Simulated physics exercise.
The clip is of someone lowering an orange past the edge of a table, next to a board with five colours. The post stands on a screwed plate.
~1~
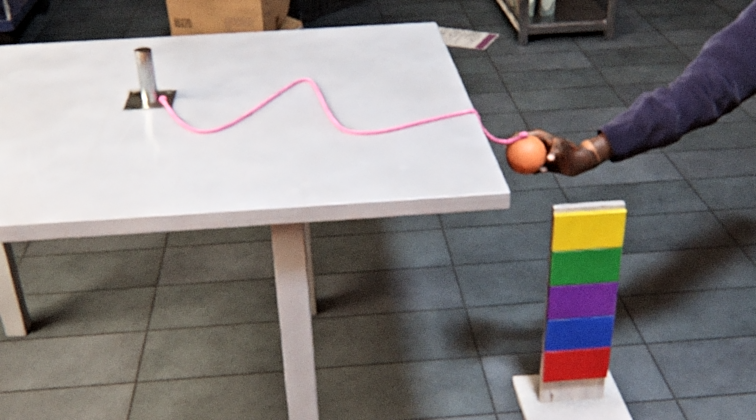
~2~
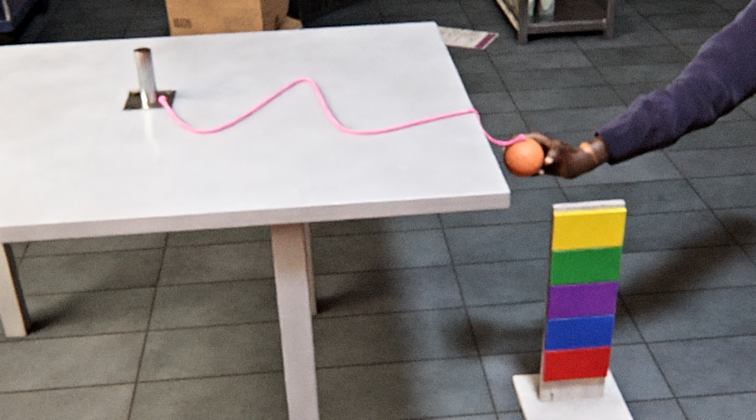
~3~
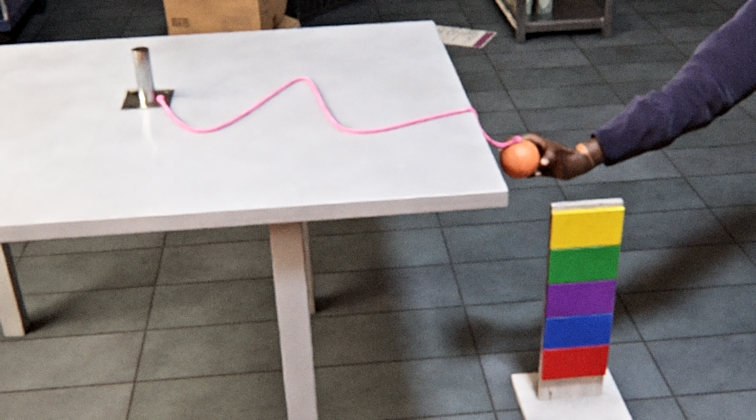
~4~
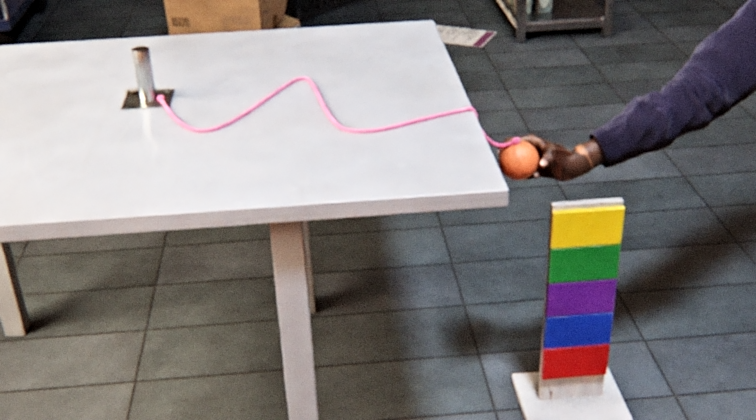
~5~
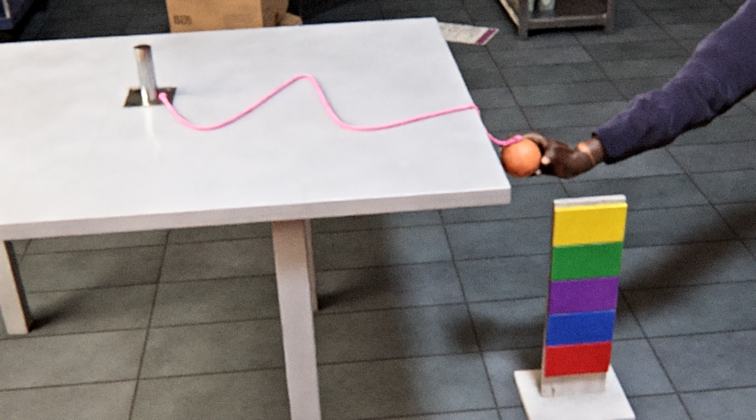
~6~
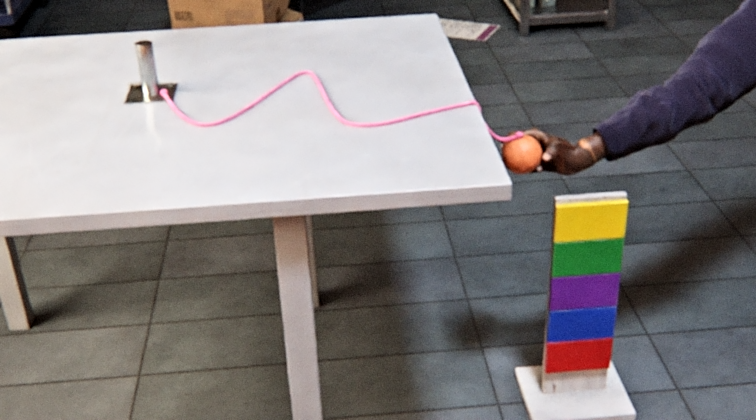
The clip opens on a white table where a pink cord runs in a wavy line from a short metal post to an orange ball, held by a hand just past the right edge. Beside it stands an upright board of coloured blocks, and throughout, the hand, ball and cord stay almost still.
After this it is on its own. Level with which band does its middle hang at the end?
Its centre hangs level with the red band.
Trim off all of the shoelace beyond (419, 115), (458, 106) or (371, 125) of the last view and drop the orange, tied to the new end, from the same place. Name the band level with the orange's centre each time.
Try by try: Green; purple; yellow.
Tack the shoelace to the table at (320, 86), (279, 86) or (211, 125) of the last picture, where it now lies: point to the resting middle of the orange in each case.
Try by try, around (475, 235), (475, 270) and (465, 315).
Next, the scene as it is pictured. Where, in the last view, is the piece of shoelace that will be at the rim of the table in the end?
At (321, 88), roughly.
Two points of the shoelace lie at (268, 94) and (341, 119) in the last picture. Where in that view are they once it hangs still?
The first at (356, 88), the second at (465, 164).
Soon after, orange near (509, 350); level with red.
Then, orange near (430, 329); level with red.
Further on, orange near (485, 342); level with red.
At rest, orange near (456, 346); level with red. Its middle rests at the red band.
